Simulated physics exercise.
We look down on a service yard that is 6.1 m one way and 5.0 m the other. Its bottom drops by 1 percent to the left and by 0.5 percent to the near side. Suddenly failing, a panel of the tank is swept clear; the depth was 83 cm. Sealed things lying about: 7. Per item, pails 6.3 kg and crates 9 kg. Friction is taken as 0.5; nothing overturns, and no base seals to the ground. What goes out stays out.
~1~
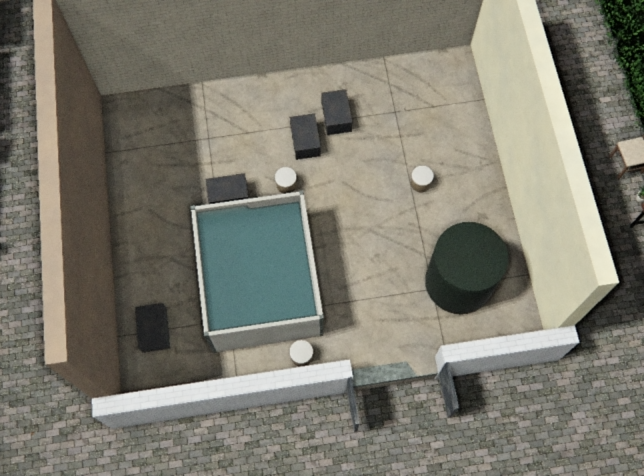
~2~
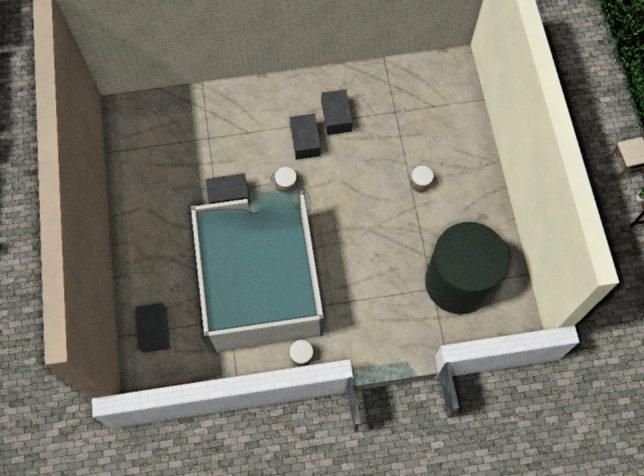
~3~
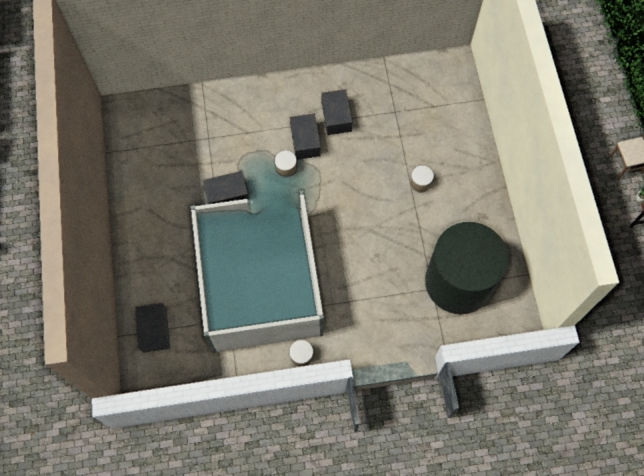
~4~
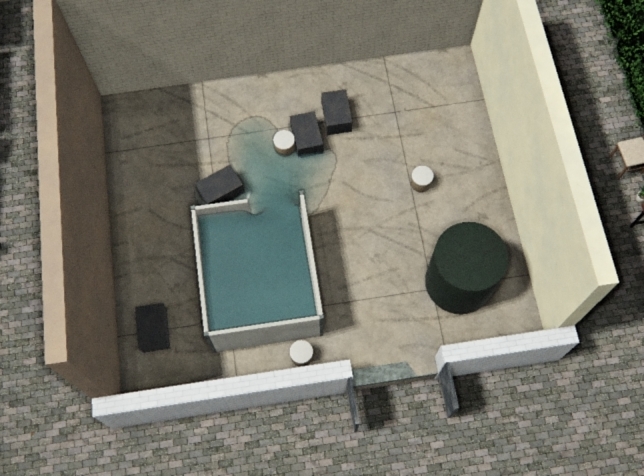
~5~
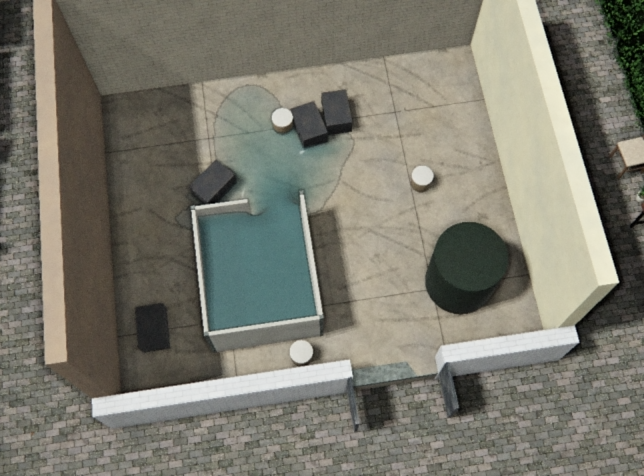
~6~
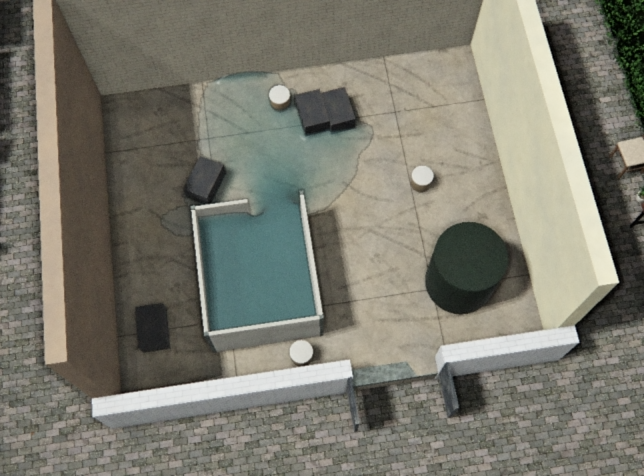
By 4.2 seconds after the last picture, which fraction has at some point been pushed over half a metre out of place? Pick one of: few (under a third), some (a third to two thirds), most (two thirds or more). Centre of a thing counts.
Most.
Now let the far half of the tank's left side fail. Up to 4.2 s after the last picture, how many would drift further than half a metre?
You'd get 4 in that case.
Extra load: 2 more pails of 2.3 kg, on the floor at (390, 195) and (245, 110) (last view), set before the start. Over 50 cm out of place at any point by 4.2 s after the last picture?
One by one I'd say not that far and farther than that.
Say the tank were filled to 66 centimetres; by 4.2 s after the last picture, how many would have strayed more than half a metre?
The answer would then be 3.
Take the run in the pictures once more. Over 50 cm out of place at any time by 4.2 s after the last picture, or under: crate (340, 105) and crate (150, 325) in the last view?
First one exceeds it, second one exceeds it.
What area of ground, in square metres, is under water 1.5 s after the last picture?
Flooded: Near 15 m2.
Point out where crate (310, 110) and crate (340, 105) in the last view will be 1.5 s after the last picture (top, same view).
Near (367, 61) and (459, 55).
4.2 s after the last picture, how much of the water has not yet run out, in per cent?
Some 100 per cent remains.
Then, 0.4 s after the last picture 4 of 7 are over 50 cm from their spots; 2 afloat.
Then, 1.5 s after the last picture 4 of 7 are over 50 cm from their spots; 3 afloat.
Then, 2.8 s after the last picture 4 of 7 are over 50 cm from their spots; 3 afloat.
Then, 4.2 s after the last picture 4 of 7 are over 50 cm from their spots, and 5 have been at some point; 3 afloat.
